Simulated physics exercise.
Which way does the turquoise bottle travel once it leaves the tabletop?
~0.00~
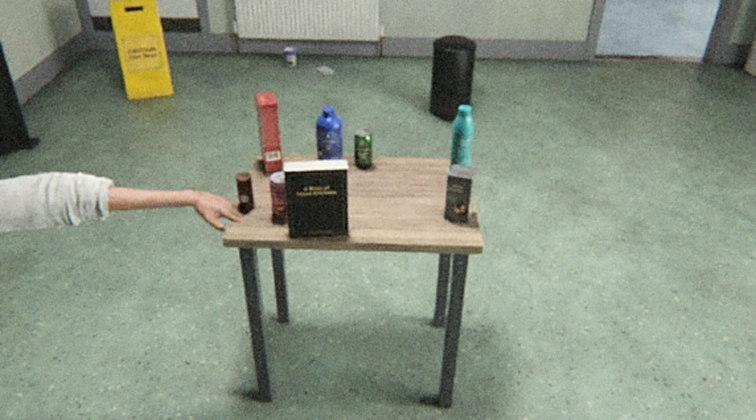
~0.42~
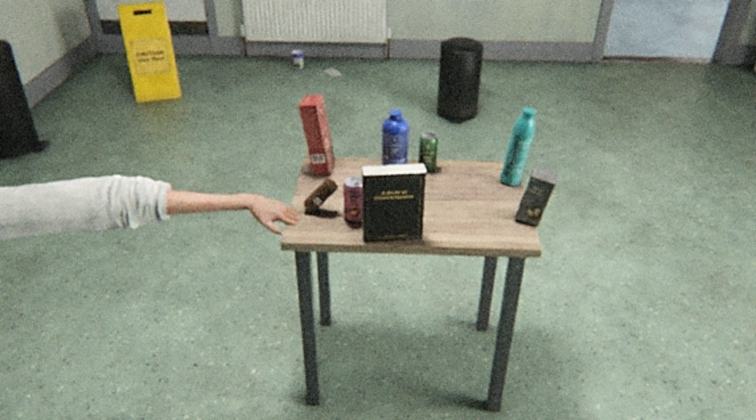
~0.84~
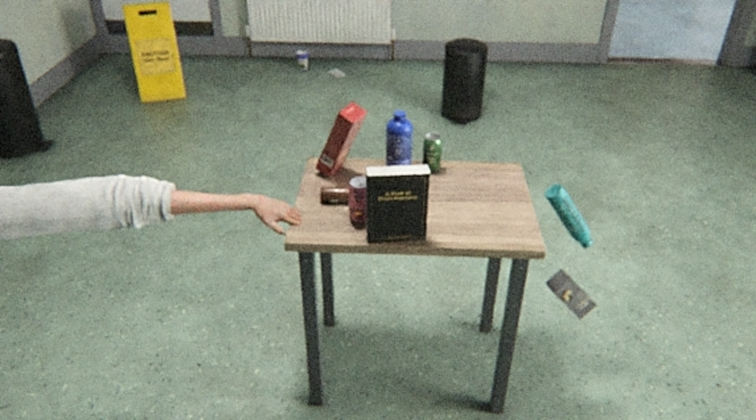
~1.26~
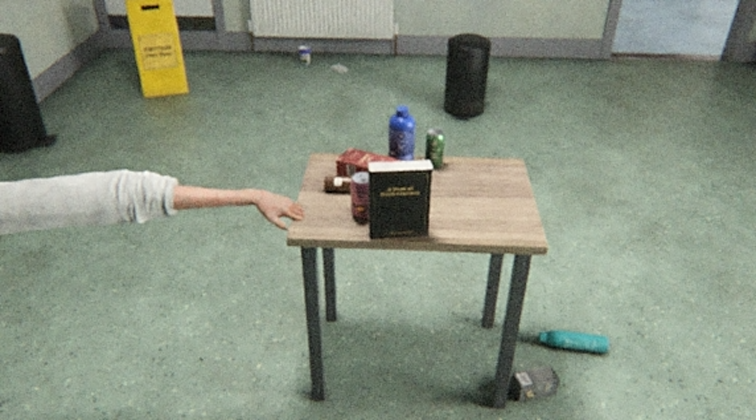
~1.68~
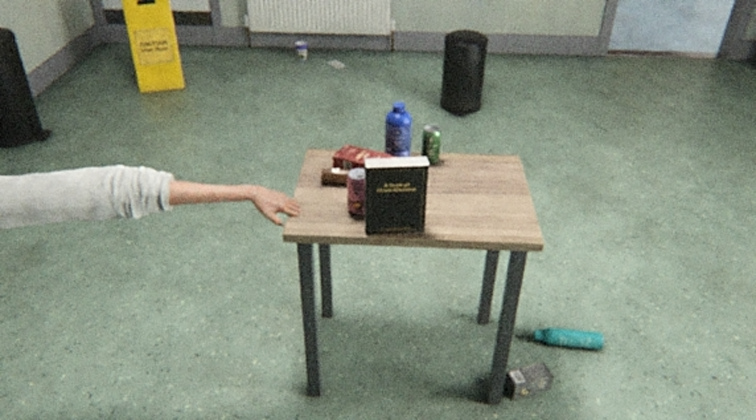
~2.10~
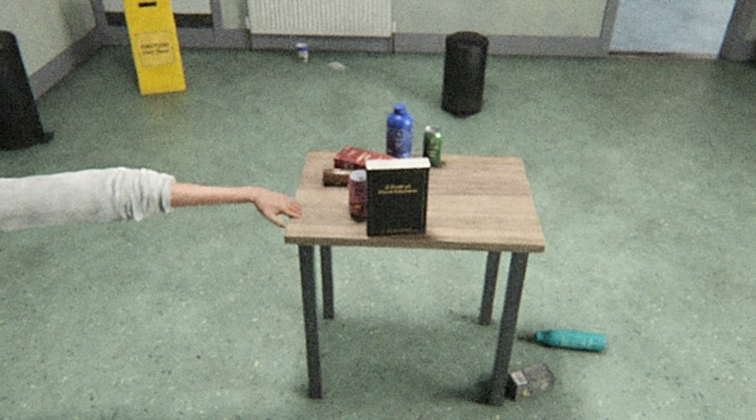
The turquoise bottle moves down, dropping past the right side of the table to the floor.
